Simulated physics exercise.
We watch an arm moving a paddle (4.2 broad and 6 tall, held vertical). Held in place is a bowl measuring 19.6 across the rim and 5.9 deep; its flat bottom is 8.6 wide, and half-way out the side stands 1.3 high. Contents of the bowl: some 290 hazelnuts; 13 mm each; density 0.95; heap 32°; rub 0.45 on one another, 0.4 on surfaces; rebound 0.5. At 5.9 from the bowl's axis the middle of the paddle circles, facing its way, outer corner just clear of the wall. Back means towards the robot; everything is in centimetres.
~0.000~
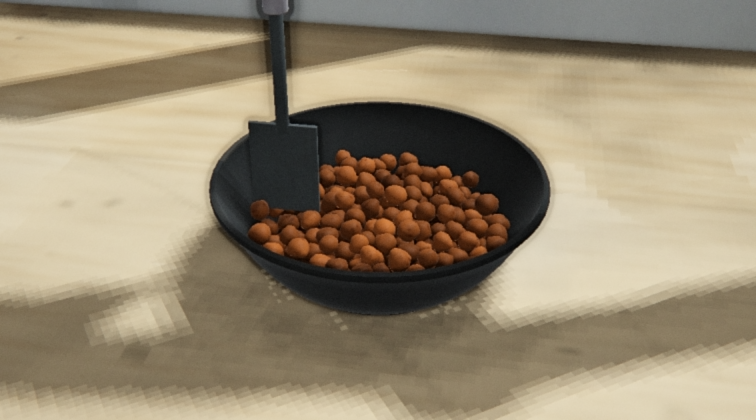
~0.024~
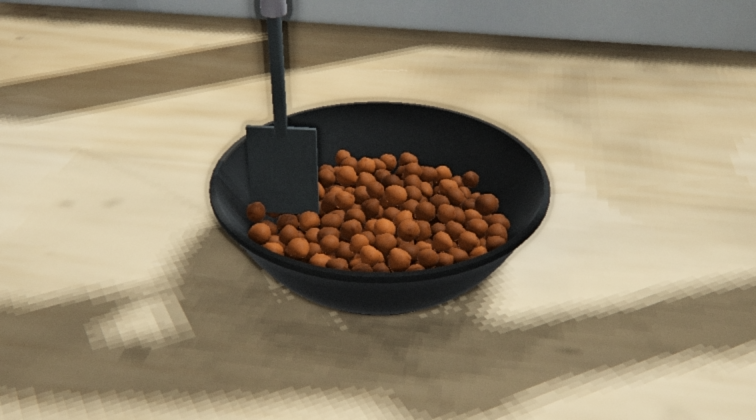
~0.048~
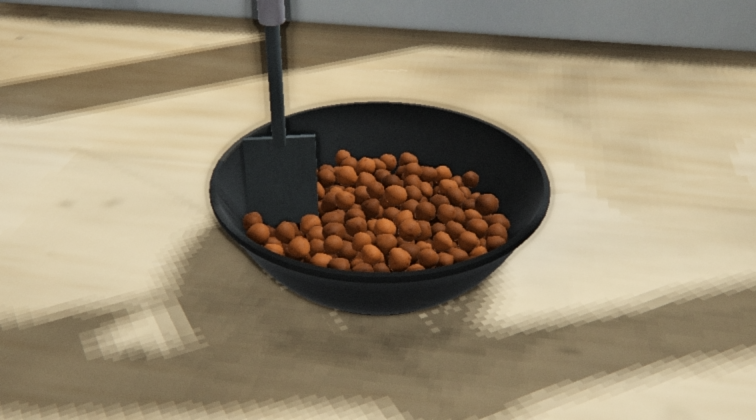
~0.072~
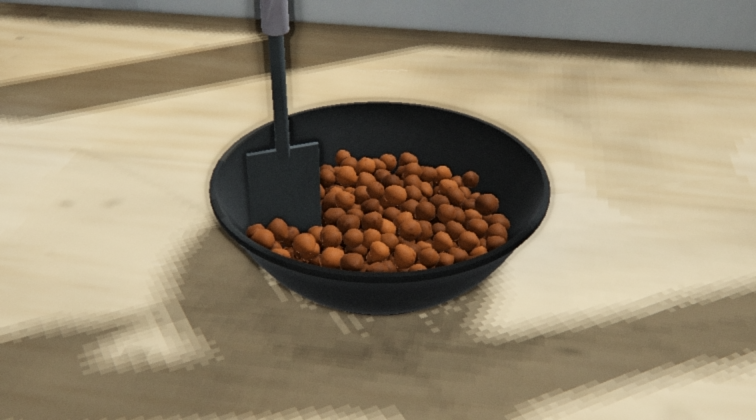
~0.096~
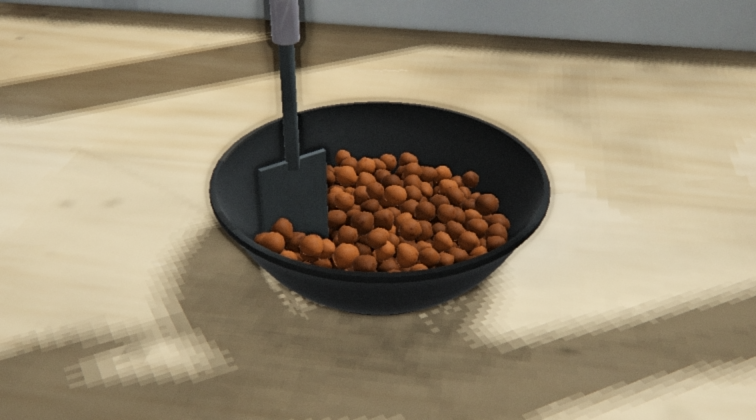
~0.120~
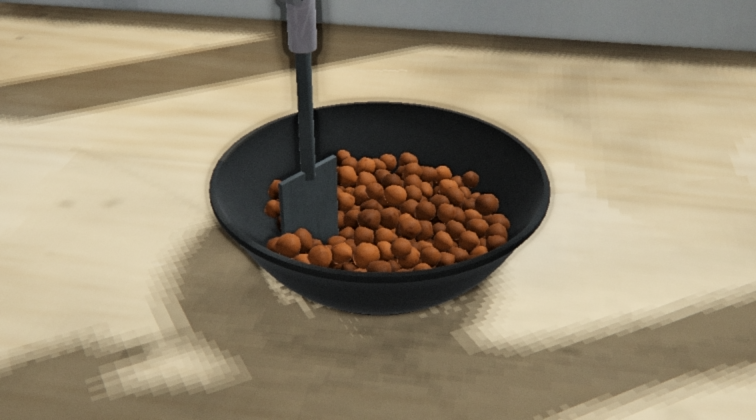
A flat black paddle, upright in a dark bowl of round brown nuts, slid a short way down the left side toward the front, then curved slightly right, nudging the nearby nuts along.
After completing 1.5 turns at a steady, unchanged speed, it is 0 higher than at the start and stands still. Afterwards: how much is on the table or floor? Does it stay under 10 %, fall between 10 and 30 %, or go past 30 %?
It falls between 10 and 30 %.
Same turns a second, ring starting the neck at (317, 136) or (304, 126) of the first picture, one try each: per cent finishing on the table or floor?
Close to 15 and 20 in a hundred.
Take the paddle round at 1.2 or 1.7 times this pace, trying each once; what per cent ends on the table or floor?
It would be some 25 and 40 percent respectively.
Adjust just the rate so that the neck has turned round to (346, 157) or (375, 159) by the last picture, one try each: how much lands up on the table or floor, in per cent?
Some 35 and 40 per cent.
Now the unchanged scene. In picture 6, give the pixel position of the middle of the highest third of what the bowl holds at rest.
I'd say close to (421, 193).
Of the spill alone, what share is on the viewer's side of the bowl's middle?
Around 40 percent of the pieces.
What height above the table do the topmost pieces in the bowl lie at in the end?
5.5 cm, roughly.
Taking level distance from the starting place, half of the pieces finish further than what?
About 5 centimetres.
After 0.45 s, 246° round, highest piece 9 above the table; 262 in the bowl, 14 on the table or floor, 10 in flight or on the tool.
After 0.77 s, 74° round, highest piece 8 above the table; 232 in the bowl, 47 on the table or floor, 7 in flight or on the tool.
After 1.14 s, 180° round, highest piece 6 above the table; 223 in the bowl, 63 on the table or floor.
After 1.84 s, 180° round, highest piece 5 above the table; 223 in the bowl, 63 on the table or floor.
In the end, 223 in the bowl, 63 on the table or floor. That is 22 % on the table or floor.
